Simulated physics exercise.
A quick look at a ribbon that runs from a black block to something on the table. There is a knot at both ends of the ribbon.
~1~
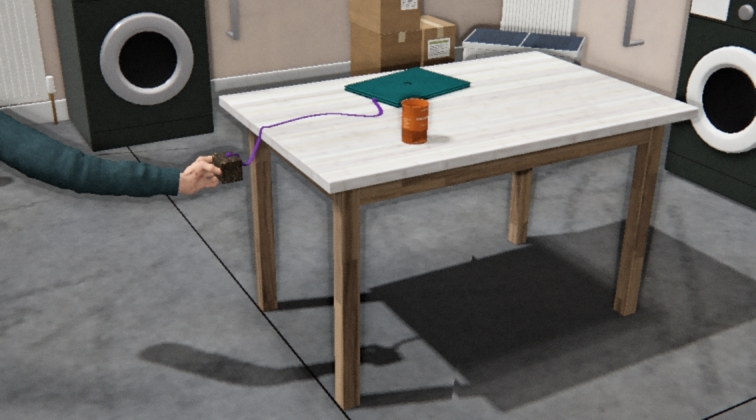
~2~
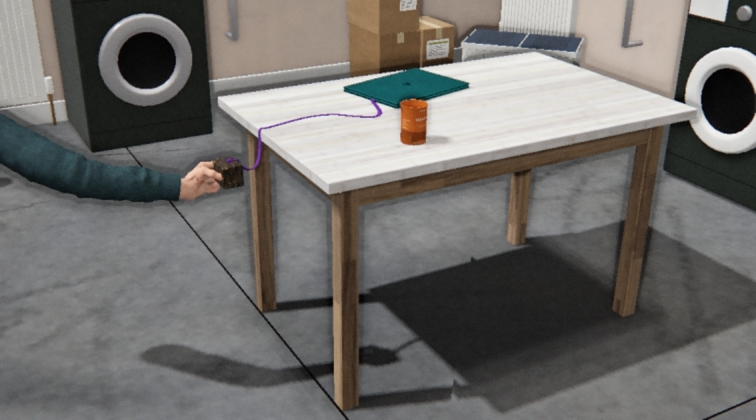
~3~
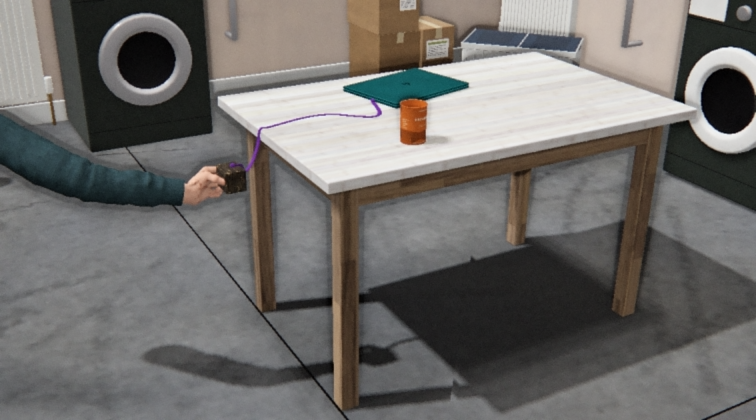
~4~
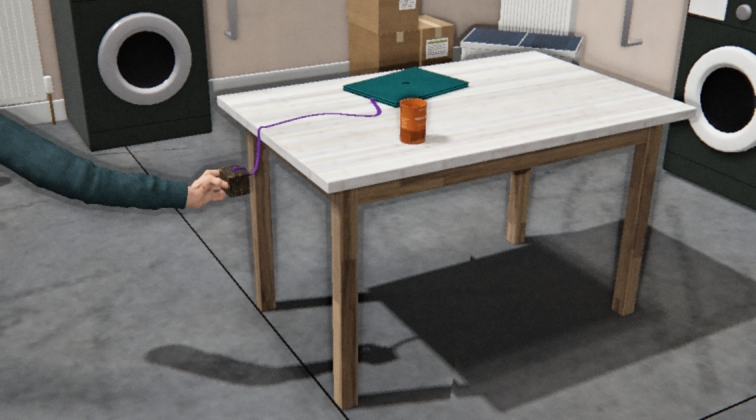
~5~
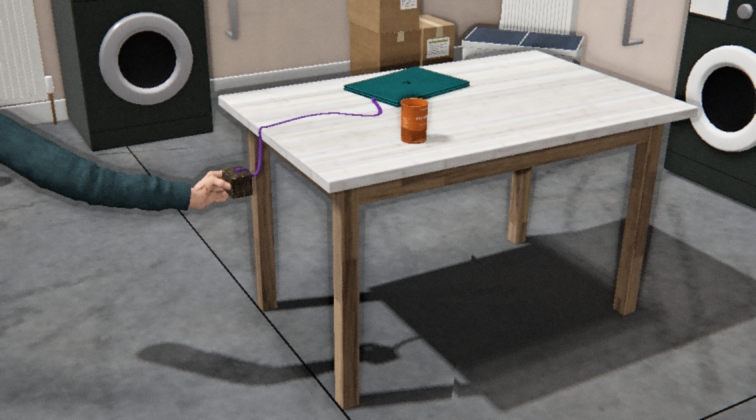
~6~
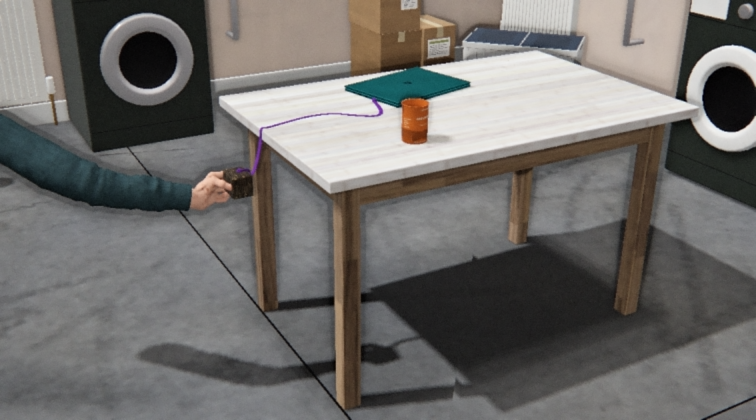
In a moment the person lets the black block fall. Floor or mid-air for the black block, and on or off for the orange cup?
By the end the black block has stayed suspended, and the orange cup has held its position.
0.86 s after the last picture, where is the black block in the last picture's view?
(261, 230).
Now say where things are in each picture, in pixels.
Black block (227, 167); turquoise laptop (408, 83); orange cup (415, 103), in the first picture.
Black block (228, 173), in the second picture.
Black block (231, 178), in the third picture.
Black block (234, 181); ribbon through (364, 116) (303, 117), in the fourth picture.
Black block (237, 182); ribbon through (365, 116) (304, 117), in the fifth picture.
Black block (238, 183); turquoise laptop (408, 83); orange cup (415, 103); ribbon tied to the laptop, with little slack, in the sixth picture.
Then, 0.86 s on from there, block off the ground near (261, 230); laptop in place; cup in place.
Then, 1.92 s on from there, block off the ground near (282, 232); laptop in place; cup in place.
In the end, block off the ground near (274, 234); laptop in place; cup in place. The black block ends up dangling and the orange cup keeps its place.
